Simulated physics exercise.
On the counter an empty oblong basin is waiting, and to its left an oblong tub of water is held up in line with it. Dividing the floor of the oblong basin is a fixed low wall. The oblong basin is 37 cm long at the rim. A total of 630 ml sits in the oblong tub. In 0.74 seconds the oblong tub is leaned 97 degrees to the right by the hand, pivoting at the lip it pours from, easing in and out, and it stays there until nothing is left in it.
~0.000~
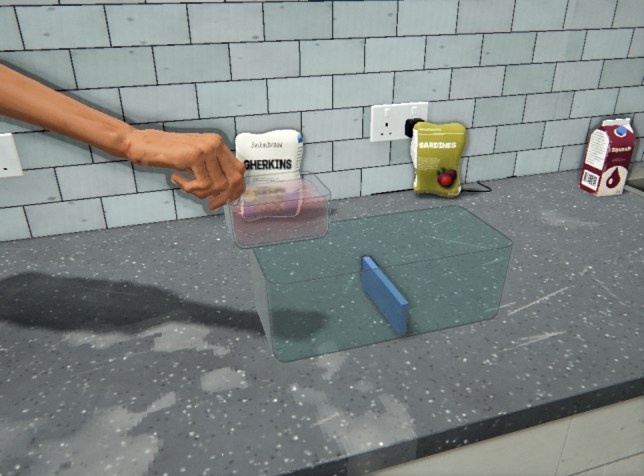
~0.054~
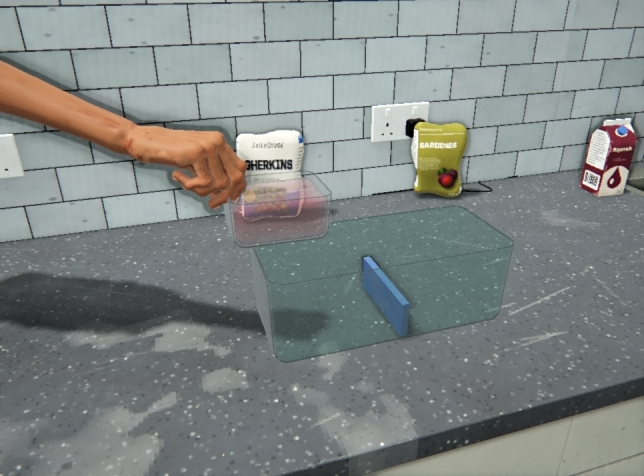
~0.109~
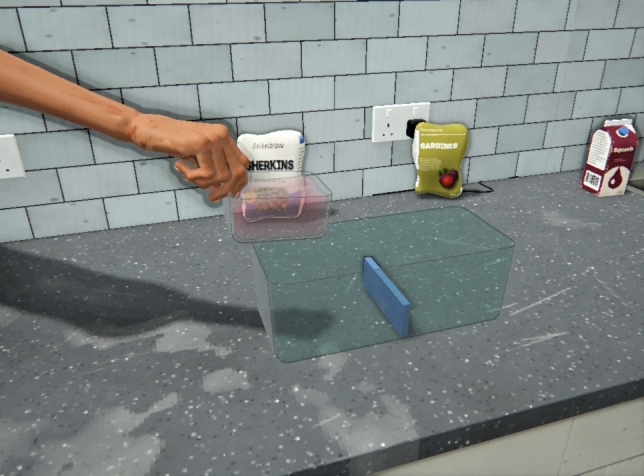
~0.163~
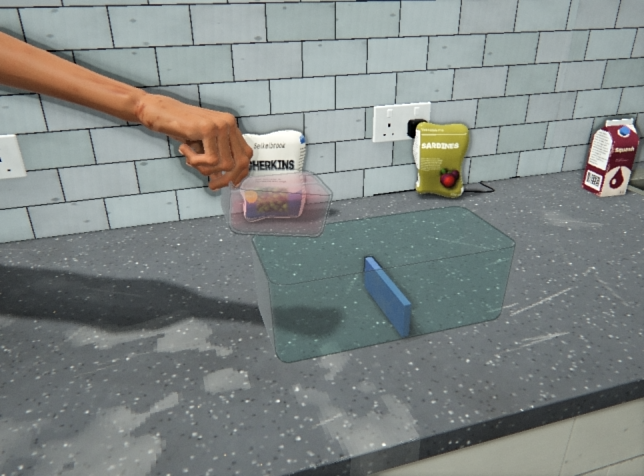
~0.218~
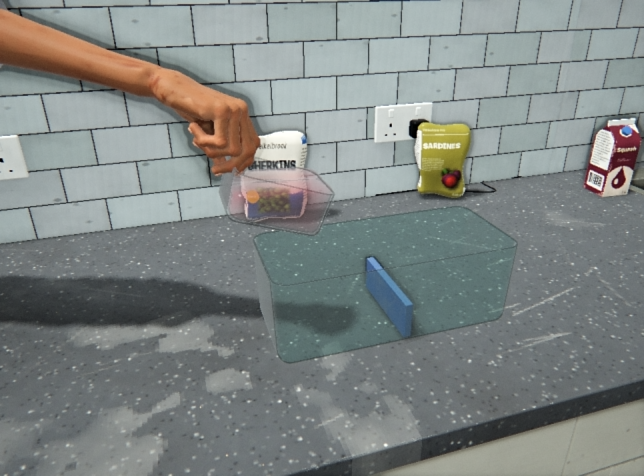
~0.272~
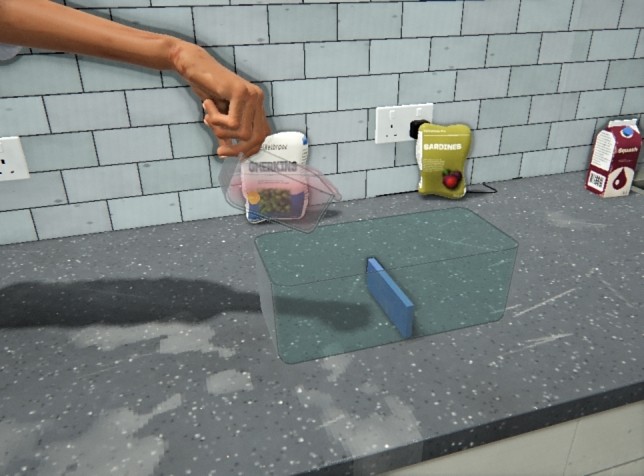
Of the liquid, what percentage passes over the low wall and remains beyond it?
The far part has about 64 per cent.
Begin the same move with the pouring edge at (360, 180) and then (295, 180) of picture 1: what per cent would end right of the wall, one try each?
It comes to 90 per cent, and then 10 per cent.
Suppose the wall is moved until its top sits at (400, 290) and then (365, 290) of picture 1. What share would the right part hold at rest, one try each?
Respectively 40 and 85 %.
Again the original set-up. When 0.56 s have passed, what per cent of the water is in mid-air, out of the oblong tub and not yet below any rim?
About 50 per cent.
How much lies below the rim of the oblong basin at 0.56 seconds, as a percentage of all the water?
Roughly 22 percent.
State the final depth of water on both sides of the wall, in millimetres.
8 mm left, 16 mm right.
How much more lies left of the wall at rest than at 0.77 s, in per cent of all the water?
It comes to some 12 per cent.
After 0.56 s the tilt is 84° and 28 per cent is still to pour, 21 is left of the wall and 1 right of it.
After 0.77 s the tilt is 97° and 4 per cent is still to pour, 24 is left of the wall and 65 right of it.
After 1.00 s the tilt is 97° and 1 per cent is still to pour, 33 is left of the wall and 64 right of it.
After 1.24 s the tilt is 97° and 0 per cent is still to pour, 35 is left of the wall and 64 right of it.
In the end 35 per cent lies left of the wall, 64 right of it and 1 outside.
